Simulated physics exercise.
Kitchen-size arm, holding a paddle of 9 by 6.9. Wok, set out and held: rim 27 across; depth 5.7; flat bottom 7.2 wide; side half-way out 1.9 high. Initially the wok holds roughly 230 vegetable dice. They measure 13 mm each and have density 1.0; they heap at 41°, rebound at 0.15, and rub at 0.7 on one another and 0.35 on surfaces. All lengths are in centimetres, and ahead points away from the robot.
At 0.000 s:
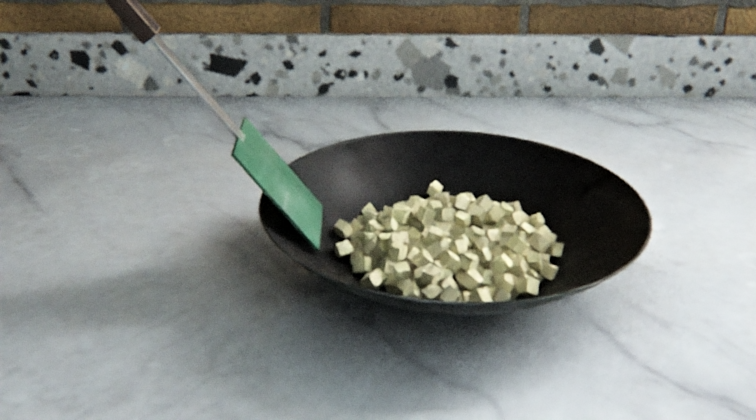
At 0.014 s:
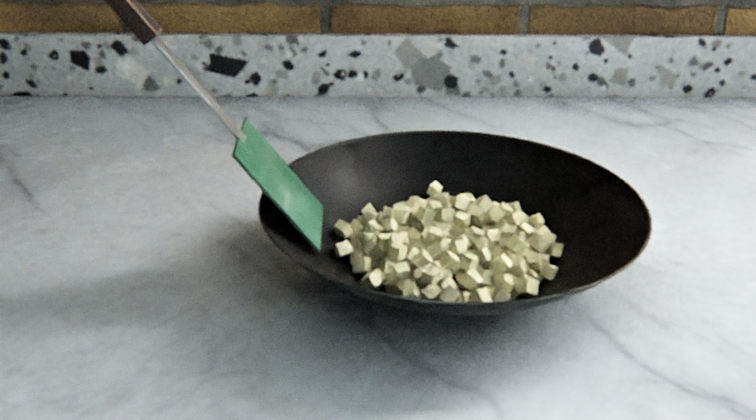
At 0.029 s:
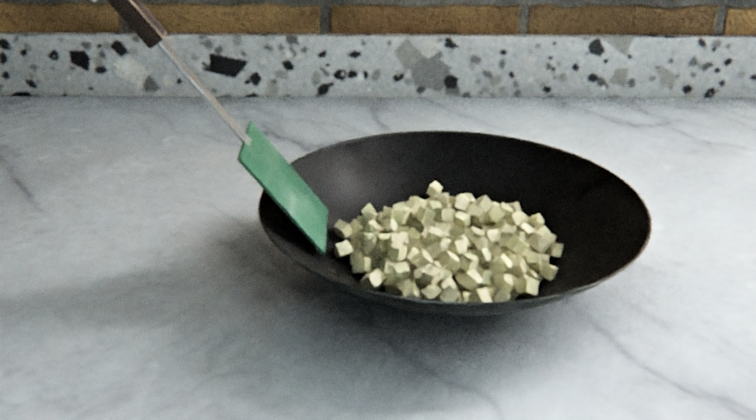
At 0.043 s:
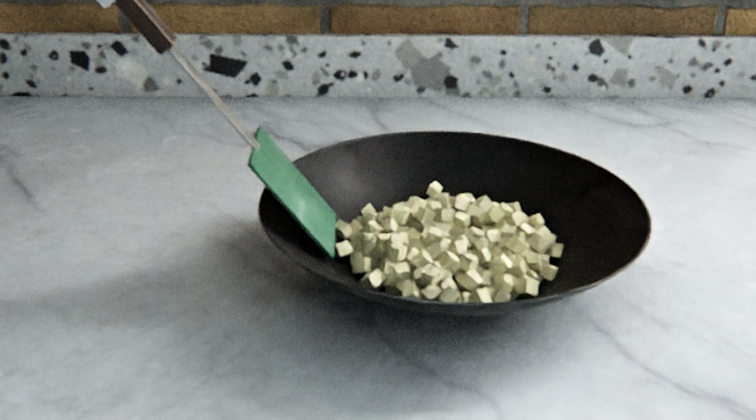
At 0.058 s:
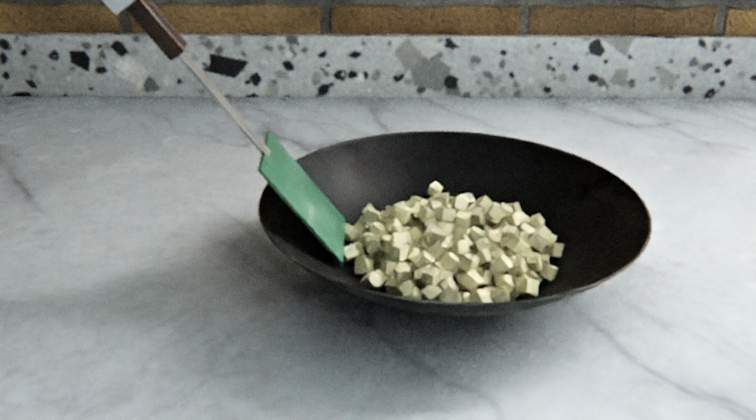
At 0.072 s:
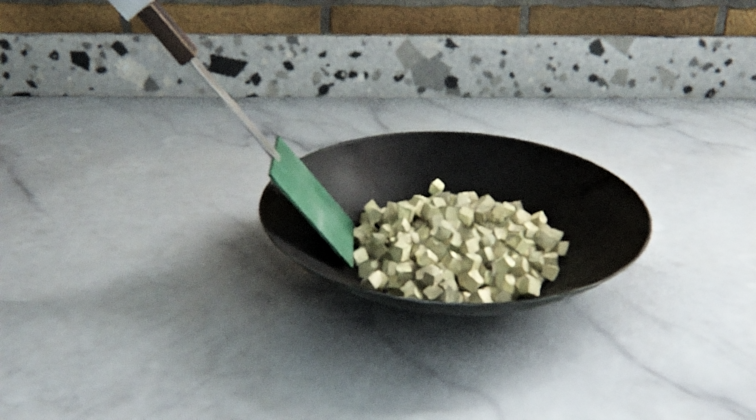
Green paddle sliding down the left inside of a black wok and nudging a heap of pale cubes slightly right.
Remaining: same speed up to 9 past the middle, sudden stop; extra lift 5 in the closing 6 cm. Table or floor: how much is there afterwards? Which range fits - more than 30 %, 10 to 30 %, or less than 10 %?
The range that fits is 10 to 30 %.
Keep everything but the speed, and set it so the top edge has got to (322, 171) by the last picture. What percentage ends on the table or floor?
Some 45 percent.
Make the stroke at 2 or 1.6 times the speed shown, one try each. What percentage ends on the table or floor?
Around 30 per cent and around 35 per cent.
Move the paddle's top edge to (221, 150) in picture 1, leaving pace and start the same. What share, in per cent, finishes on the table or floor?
About 20 per cent.
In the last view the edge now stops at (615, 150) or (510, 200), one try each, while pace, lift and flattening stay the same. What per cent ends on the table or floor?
Estimates, in order: 35 % and 0 %.
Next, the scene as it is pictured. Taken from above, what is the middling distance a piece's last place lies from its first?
Near 6 cm, measured level.
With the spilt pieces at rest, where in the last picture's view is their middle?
At about (699, 269).
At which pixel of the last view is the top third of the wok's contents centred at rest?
It is centred around (565, 222).
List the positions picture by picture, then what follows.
The first picture shows paddle top edge at (238, 135), sloping 53°; upper third of the load around (451, 239), from x 345 to 555, top at y 190; 226 in the wok.
The second picture shows paddle top edge at (239, 135), sloping 53°; upper third of the load around (451, 240), from x 345 to 555, top at y 190.
The third picture shows paddle top edge at (245, 139), sloping 53°; upper third of the load around (451, 240), from x 345 to 555, top at y 190.
The fourth picture shows paddle top edge at (254, 144), sloping 53°; upper third of the load around (450, 240), from x 345 to 555, top at y 190.
The fifth picture shows paddle top edge at (264, 150), sloping 53°; upper third of the load around (459, 240), from x 350 to 555, top at y 190.
The sixth picture shows paddle top edge at (274, 154), sloping 53°; upper third of the load around (462, 240), from x 360 to 560, top at y 190; 226 in the wok.
After 0.21 s, sloping 53°, highest piece 6 above the table; 226 in the wok.
After 0.34 s, sloping 53°, highest piece 8 above the table; 222 in the wok, 4 on the blade or in flight.
After 0.61 s, sloping 53°, highest piece 7 above the table; 193 in the wok, 33 on the table or floor.
After 1.66 s, sloping 53°, highest piece 7 above the table; 193 in the wok, 33 on the table or floor.
At rest, 193 in the wok, 33 on the table or floor. That is 15 % on the table or floor.
